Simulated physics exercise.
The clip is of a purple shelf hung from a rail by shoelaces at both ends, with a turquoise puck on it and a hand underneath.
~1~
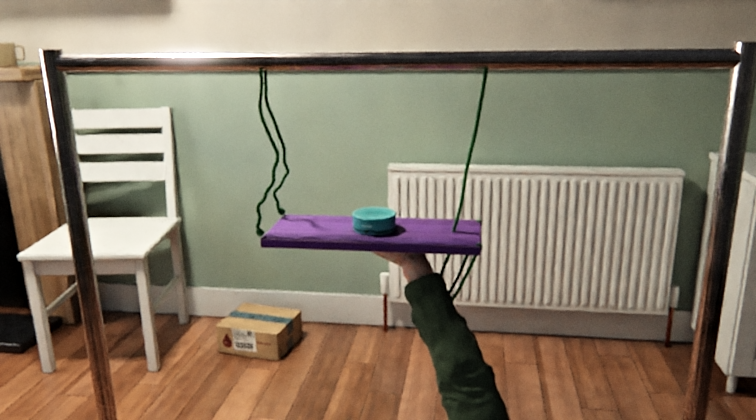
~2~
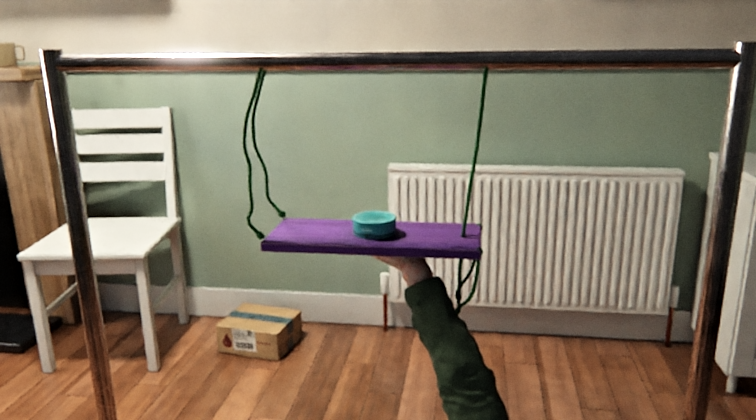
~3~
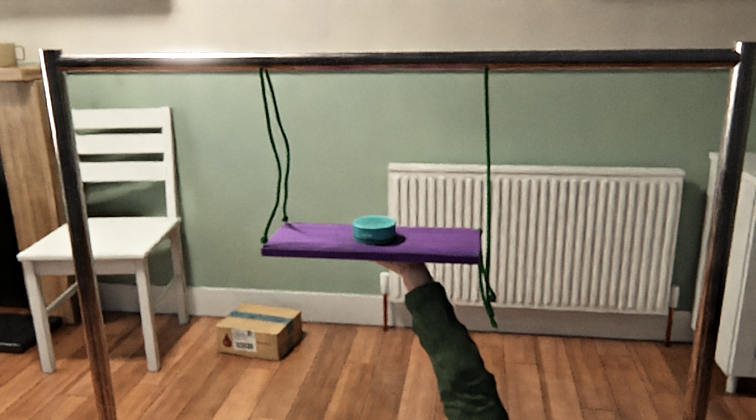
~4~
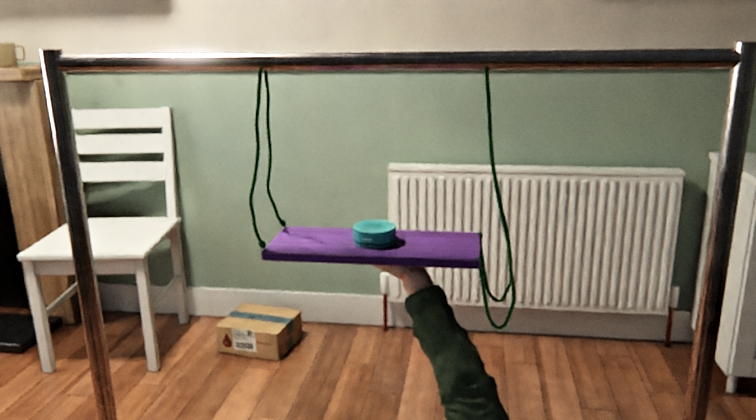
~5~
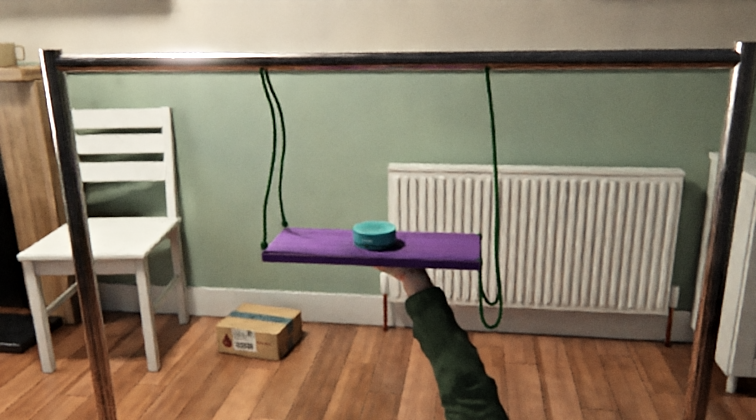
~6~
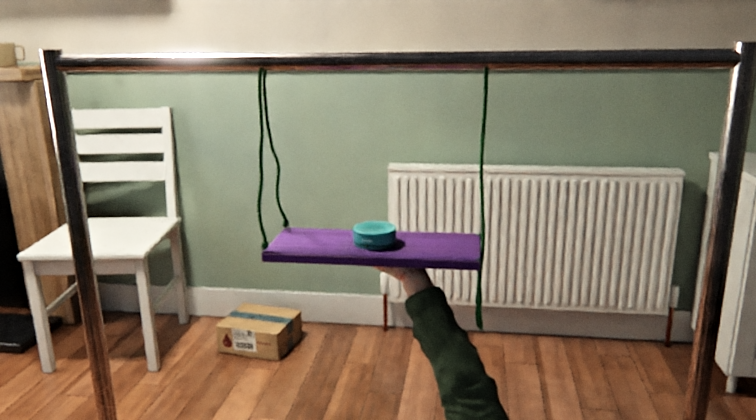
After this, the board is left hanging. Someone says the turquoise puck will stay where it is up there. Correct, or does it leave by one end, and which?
Wrong, the right end.
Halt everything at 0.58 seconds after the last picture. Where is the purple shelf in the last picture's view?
Near (281, 279).
Then, 0.58 s after the last picture, board tipped 32° down to the right; puck falling.
Then, 1.24 s after the last picture, board tipped 55° down to the right; puck on the floor.
At rest, board tipped 44° down to the right; puck on the floor. The turquoise puck is shed rightwards.
